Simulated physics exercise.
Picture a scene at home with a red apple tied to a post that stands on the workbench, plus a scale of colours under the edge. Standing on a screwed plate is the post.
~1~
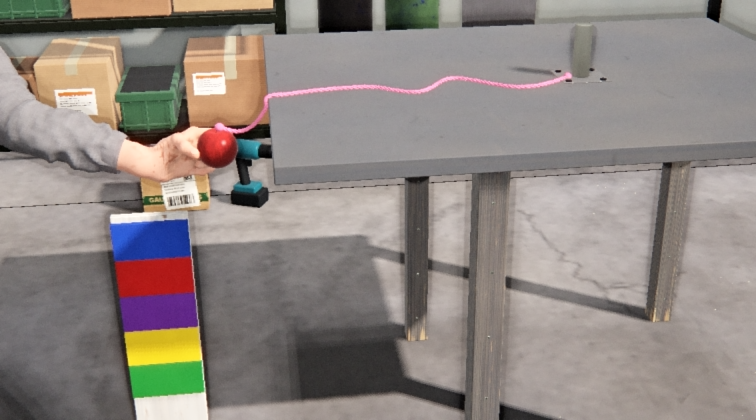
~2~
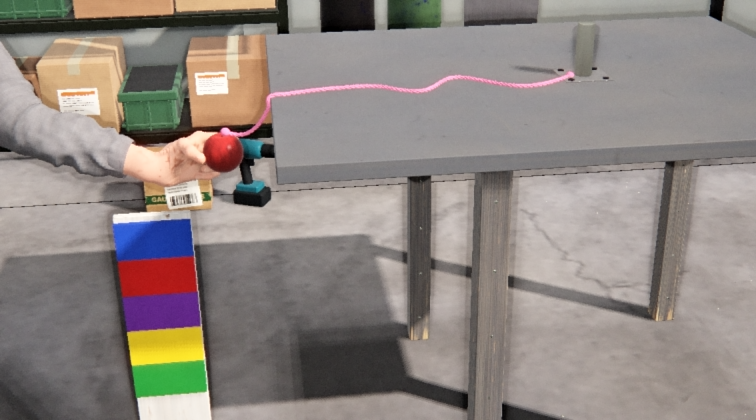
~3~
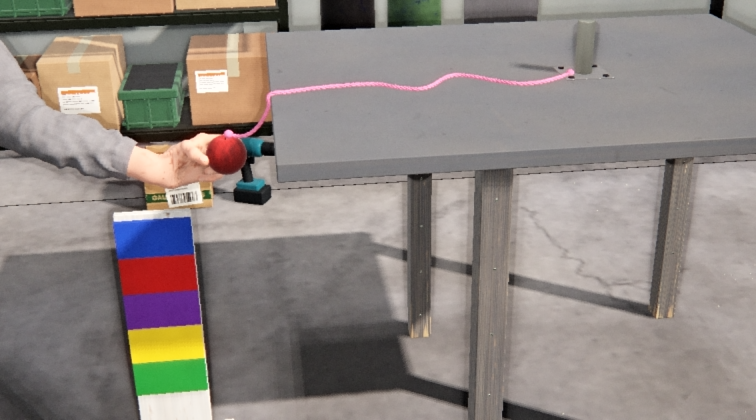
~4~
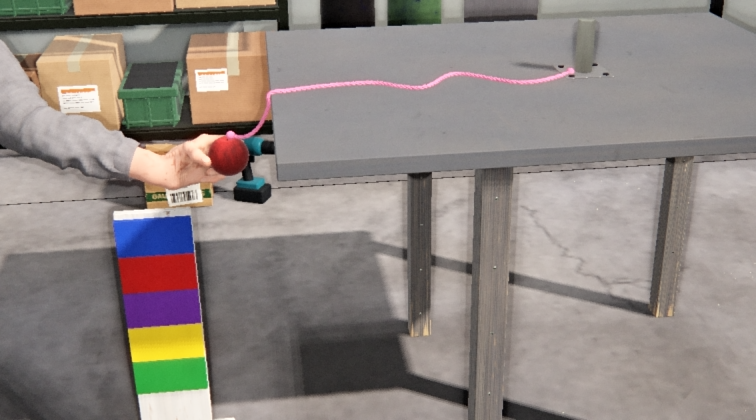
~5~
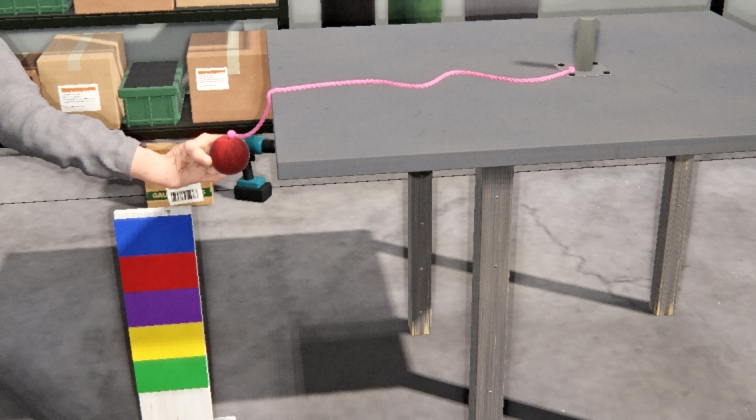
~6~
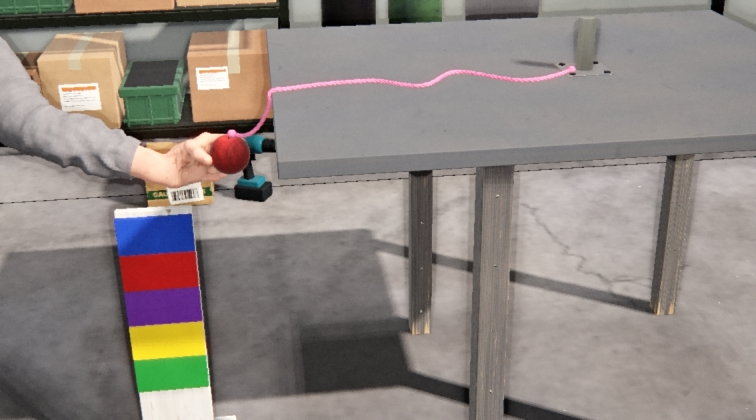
In a workshop-like space with boxes on shelves, a hand holds a red ball-like object just off the left edge of a grey workbench, above a board of coloured bands. A pink cord runs loosely from it to a post. The view shifts slightly at first, then everything stays almost still.
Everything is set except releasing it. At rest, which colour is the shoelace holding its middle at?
Blue.
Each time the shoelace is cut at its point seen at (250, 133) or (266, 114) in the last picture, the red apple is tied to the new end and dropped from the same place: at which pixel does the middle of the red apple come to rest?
In order, around (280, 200) and (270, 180).
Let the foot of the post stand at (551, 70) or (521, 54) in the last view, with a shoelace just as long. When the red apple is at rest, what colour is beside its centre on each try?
Answer, in order: Red, red.
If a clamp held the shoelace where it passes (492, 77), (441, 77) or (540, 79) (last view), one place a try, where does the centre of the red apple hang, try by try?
Respectively (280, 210), (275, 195) and (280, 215).
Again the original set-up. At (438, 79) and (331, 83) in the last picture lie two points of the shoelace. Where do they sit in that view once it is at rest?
Well, the first one sits at (405, 80), and the second one sits at (282, 88).
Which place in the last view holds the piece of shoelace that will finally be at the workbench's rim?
Answer: The point at (318, 85).
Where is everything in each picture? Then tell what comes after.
The first picture shows red apple (217, 148); blue (151, 242); red (155, 278); purple (159, 313); yellow (163, 347); green (167, 380).
The second picture shows red apple (223, 153); shoelace through (548, 83) (481, 80) (431, 88) (357, 87) (284, 94).
The third picture shows red apple (227, 155).
The fourth picture shows red apple (228, 156); shoelace through (548, 79) (481, 77) (431, 85) (357, 83) (284, 91).
The fifth picture shows red apple (230, 155).
The sixth picture shows red apple (230, 155); shoelace through (549, 77) (482, 75) (432, 83) (358, 81) (285, 89).
Soon after, apple near (241, 226); level with blue.
After that, apple near (306, 218); level with blue.
And then, apple near (273, 225); level with blue.
In the end, apple near (279, 224); level with blue. Its middle rests at the blue band.
